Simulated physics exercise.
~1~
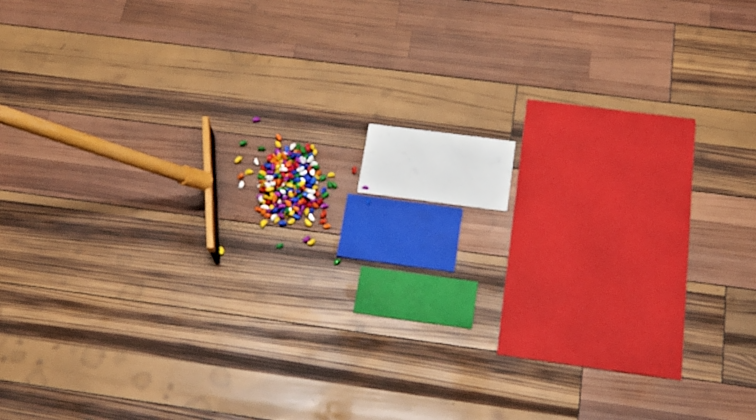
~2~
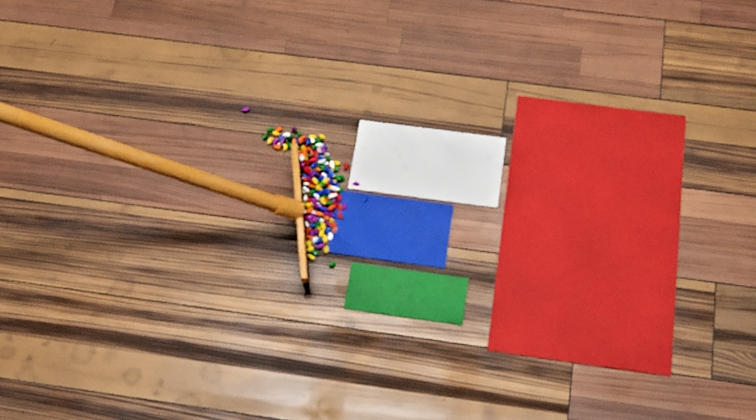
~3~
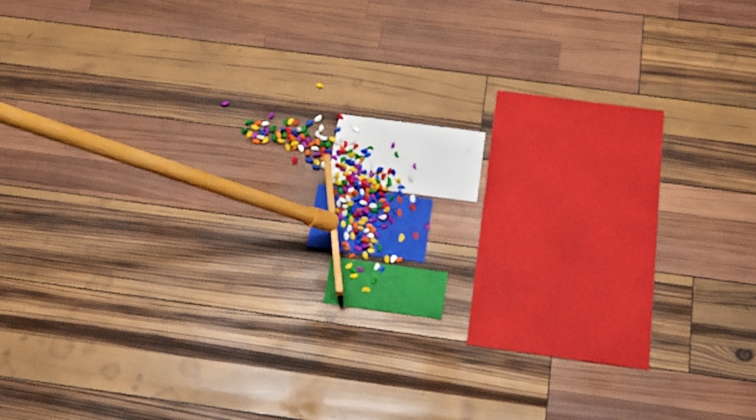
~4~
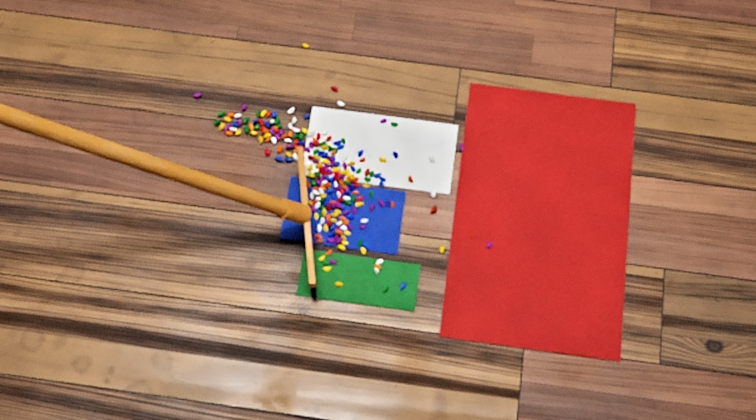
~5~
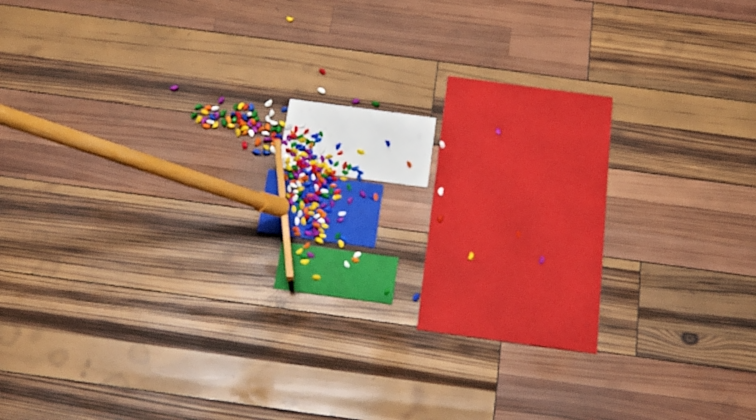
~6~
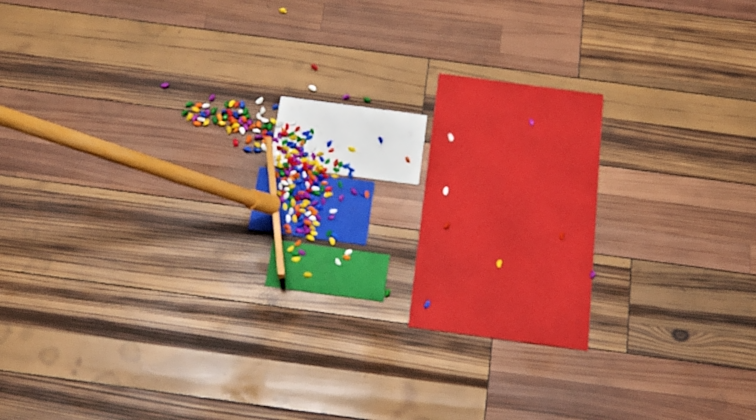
A wooden squeegee pushed a pile of colorful jelly beans to the right across a wood floor and stopped over the blue and green mats, leaving most beans heaped on the blue and white mats and bare floor, with a few scattered onto the red.
